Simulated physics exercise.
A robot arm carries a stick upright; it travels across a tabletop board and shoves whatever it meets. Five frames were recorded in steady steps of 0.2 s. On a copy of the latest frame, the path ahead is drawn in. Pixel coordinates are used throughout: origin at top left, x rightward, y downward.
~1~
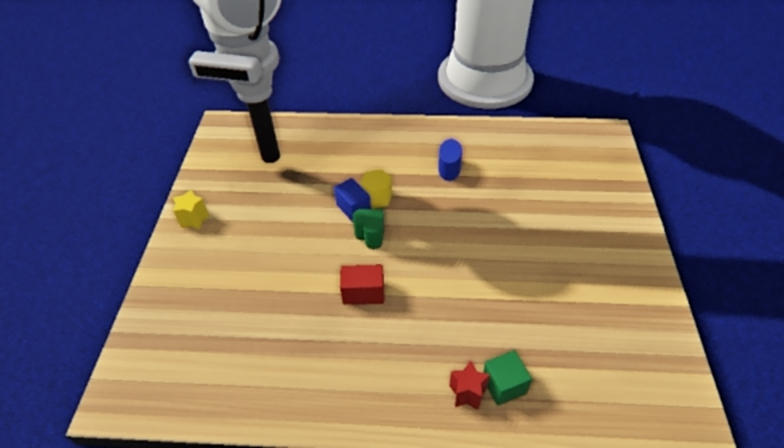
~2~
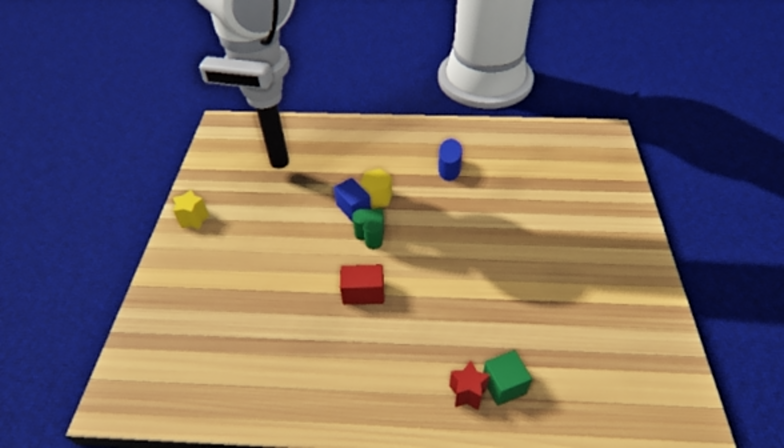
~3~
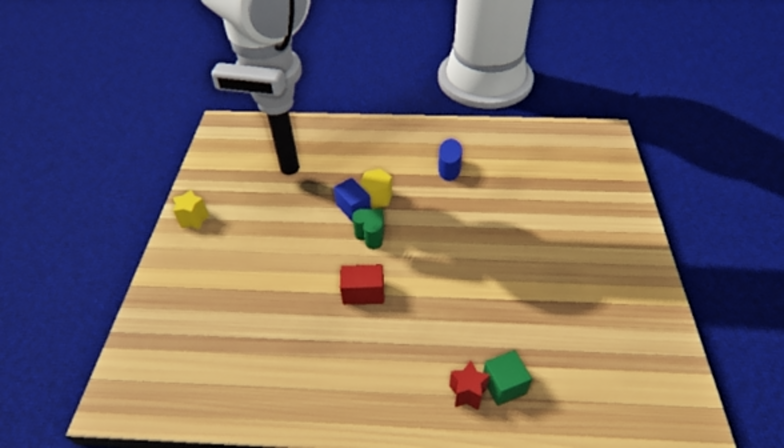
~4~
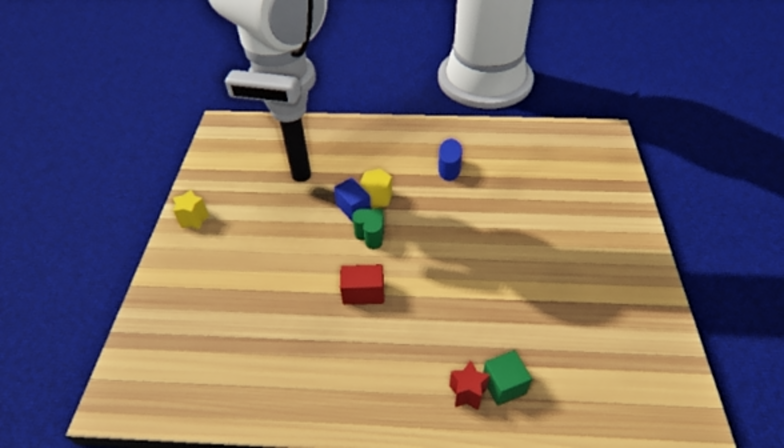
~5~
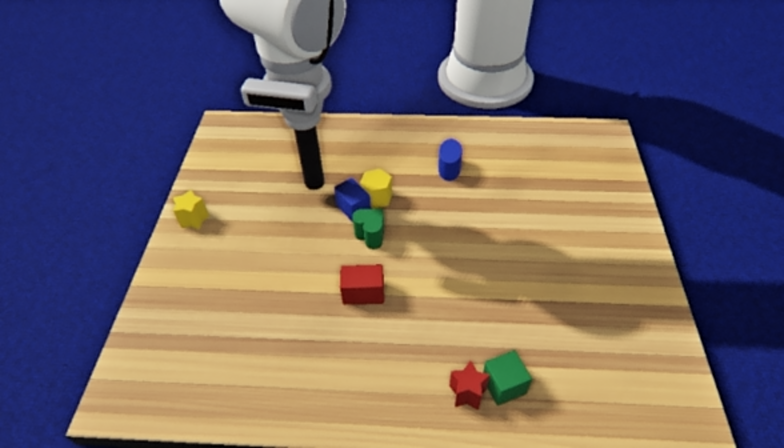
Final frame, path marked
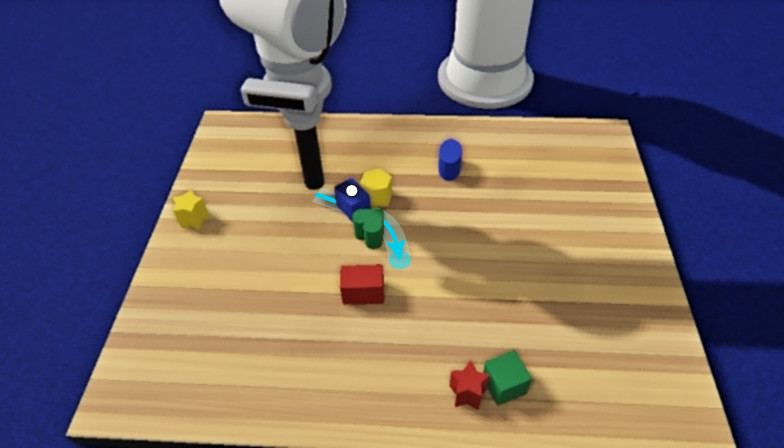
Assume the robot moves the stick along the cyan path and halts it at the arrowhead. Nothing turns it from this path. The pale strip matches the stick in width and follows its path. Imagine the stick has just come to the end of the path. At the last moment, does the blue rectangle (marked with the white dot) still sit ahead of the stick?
Short answer: No.
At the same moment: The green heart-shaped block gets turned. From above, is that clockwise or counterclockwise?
The block turns clockwise.
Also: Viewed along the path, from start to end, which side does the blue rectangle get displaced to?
My prediction: Leftwards.
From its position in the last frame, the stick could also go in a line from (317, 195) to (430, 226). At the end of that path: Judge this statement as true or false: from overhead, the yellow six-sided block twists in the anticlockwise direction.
That statement is accurate.
The line goes from (317, 195) by way of (354, 207) and (388, 226) to (400, 260); the dot is on the blue rectangle.
What follows on the original path. One third of the way, stick at (353, 197); blue rectangle at (375, 200), turned 20° anticlockwise; green heart-shaped block at (372, 223); yellow six-sided block at (378, 179).
Two thirds of the way, stick at (388, 216); blue rectangle at (413, 218), turned 25° anticlockwise; green heart-shaped block at (372, 224), turned 15° clockwise; yellow six-sided block at (380, 178), turned 15° anticlockwise.
At the end, stick at (400, 250); blue rectangle at (427, 228), turned 60° anticlockwise; red rectangle unmoved; green heart-shaped block at (371, 234), turned 75° clockwise; yellow six-sided block at (380, 178), turned 15° anticlockwise.
